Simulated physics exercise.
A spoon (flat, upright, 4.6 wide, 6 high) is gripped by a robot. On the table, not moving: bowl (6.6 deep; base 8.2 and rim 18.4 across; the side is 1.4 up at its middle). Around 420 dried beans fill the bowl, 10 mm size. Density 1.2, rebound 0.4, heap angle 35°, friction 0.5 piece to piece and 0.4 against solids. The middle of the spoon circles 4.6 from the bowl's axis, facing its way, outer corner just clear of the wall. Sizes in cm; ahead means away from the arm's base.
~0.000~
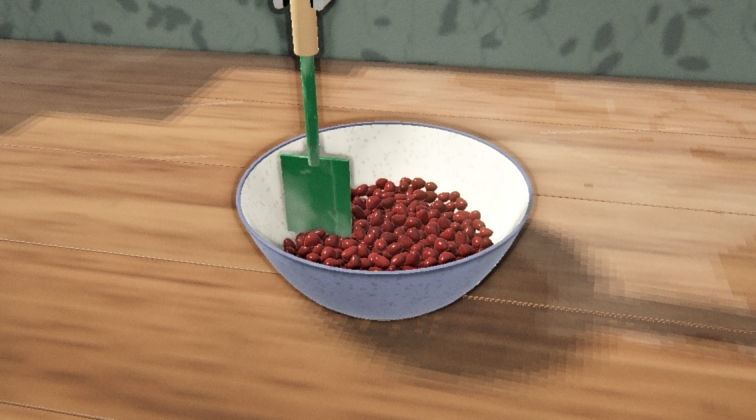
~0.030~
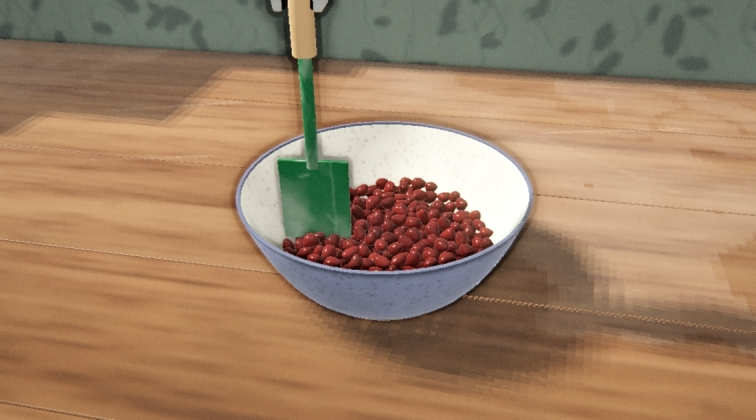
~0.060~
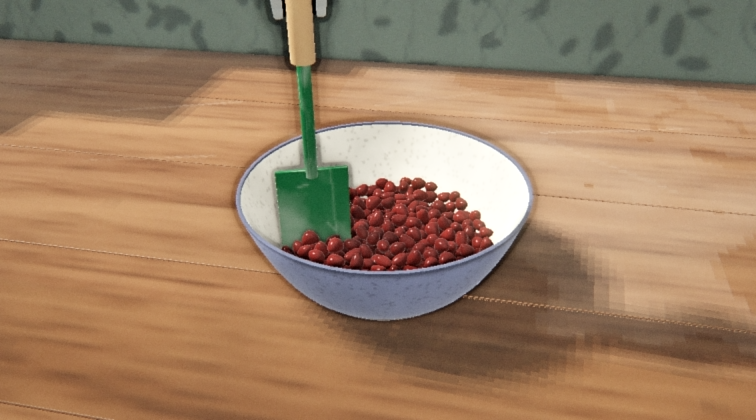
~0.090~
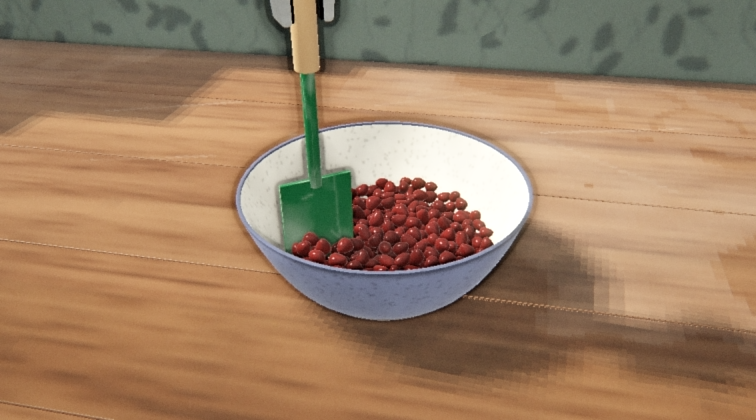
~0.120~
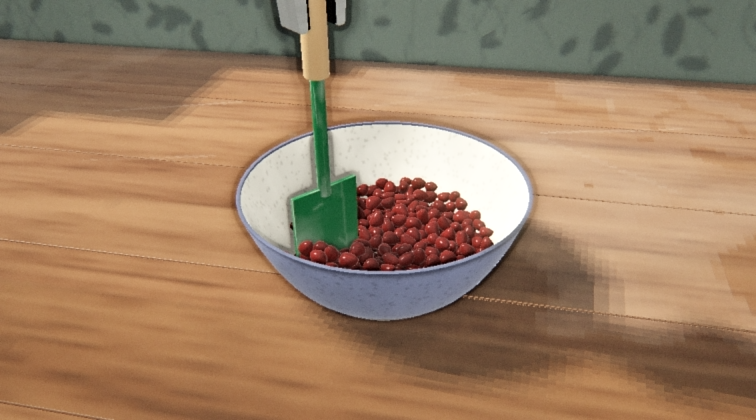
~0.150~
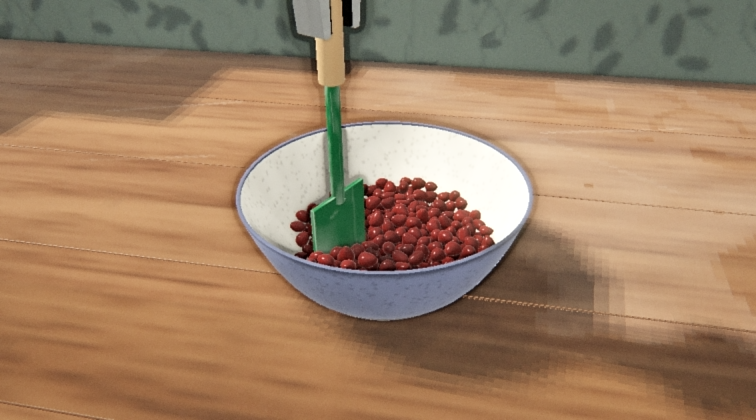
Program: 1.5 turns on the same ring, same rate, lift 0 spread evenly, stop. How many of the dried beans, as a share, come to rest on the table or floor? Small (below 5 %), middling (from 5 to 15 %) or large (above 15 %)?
Answer: Middling; from 5 to 15 % of the dried beans finish on the table or floor.
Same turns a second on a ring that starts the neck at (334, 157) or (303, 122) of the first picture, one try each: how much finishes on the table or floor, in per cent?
Some 0 and 5 per cent.
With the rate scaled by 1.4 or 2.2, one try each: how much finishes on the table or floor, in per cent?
About 15 and 35 per cent.
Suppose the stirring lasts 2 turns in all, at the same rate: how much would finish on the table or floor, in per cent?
Then about 15 per cent.
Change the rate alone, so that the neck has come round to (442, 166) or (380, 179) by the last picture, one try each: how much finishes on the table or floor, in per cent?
Some 45 and 20 per cent.
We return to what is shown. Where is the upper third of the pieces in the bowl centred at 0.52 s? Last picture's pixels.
Near (390, 163).
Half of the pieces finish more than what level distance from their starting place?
Some 8 cm.
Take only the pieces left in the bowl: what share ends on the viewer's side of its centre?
Roughly 30 per cent.
After 0.52 s, 251° round, highest piece 8 above the table; 413 in the bowl, 4 on the table or floor, 5 in flight or on the tool.
After 0.89 s, 77° round, highest piece 8 above the table; 400 in the bowl, 21 on the table or floor, 1 in flight or on the tool.
After 1.27 s, 180° round, highest piece 7 above the table; 383 in the bowl, 39 on the table or floor.
After 1.97 s, 180° round, highest piece 7 above the table; 383 in the bowl, 39 on the table or floor.
At rest, 383 in the bowl, 39 on the table or floor. That is 9 % on the table or floor.
